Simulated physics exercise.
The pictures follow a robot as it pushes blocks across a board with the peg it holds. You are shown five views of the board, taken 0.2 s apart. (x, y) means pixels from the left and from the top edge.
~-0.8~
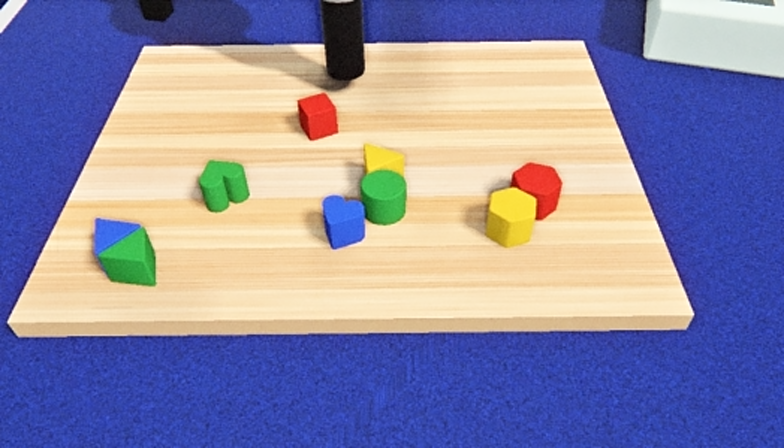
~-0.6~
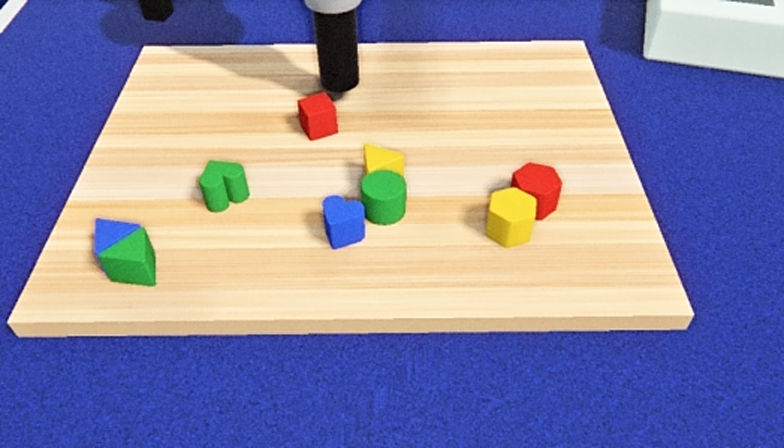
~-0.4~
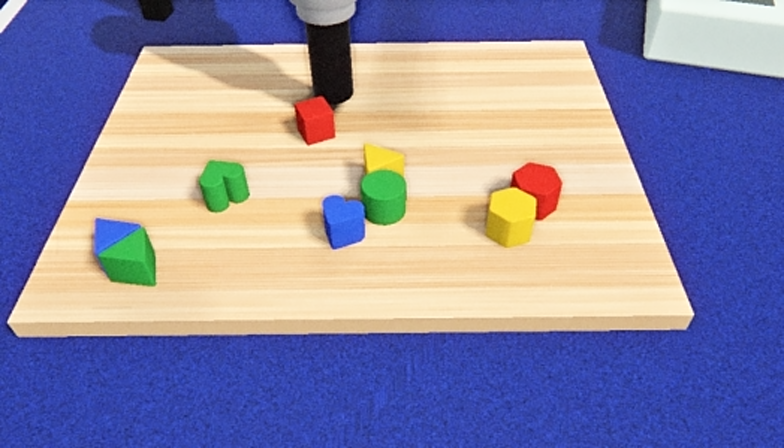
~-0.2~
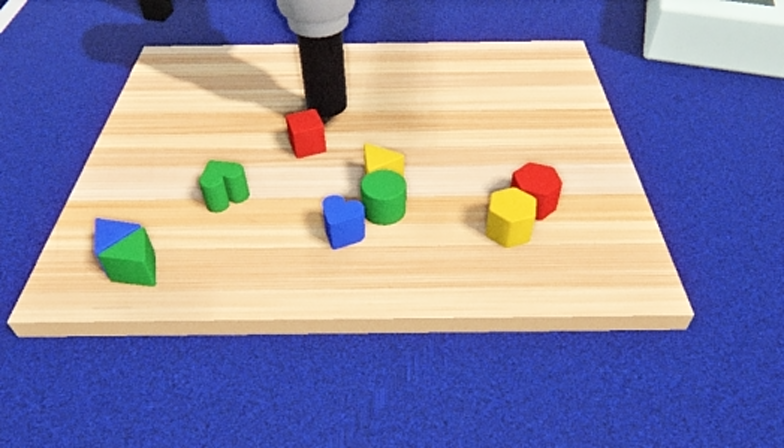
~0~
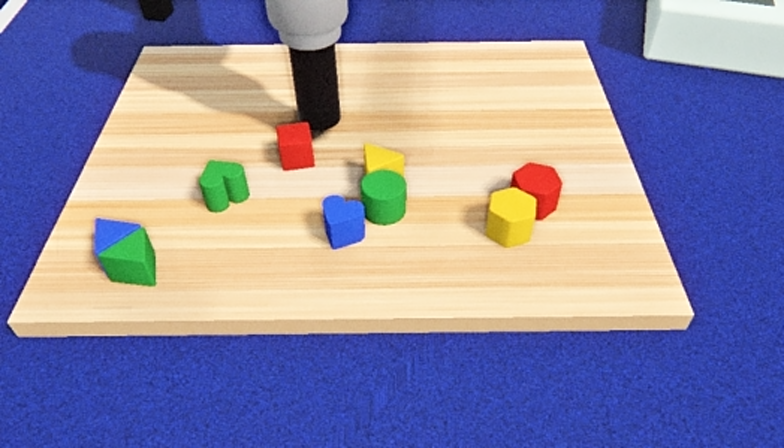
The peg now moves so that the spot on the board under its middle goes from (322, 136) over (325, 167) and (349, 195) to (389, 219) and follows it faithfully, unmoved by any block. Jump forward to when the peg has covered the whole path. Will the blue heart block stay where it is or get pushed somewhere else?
That block remains where it is.
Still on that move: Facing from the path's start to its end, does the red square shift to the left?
No, I don't think so.
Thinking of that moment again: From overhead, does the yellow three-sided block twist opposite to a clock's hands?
In short: Yes.
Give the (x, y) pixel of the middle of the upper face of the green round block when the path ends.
In the picture, that point is around (434, 205).
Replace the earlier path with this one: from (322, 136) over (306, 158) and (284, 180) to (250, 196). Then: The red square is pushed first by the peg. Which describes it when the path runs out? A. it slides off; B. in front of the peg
(B)
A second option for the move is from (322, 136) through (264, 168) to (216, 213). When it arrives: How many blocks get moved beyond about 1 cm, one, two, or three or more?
It will shift two blocks.
The first path, step by step. One third of the way, peg (324, 150); red square (284, 151), turned 75° clockwise.
Two thirds of the way, peg (349, 178); red square (284, 152), turned 80° clockwise; yellow three-sided block (382, 156); green round block (388, 185).
At the end, peg (389, 201); red square (284, 152), turned 80° clockwise; blue heart block in place; yellow three-sided block (392, 160), turned 50° anticlockwise; green round block (434, 205).
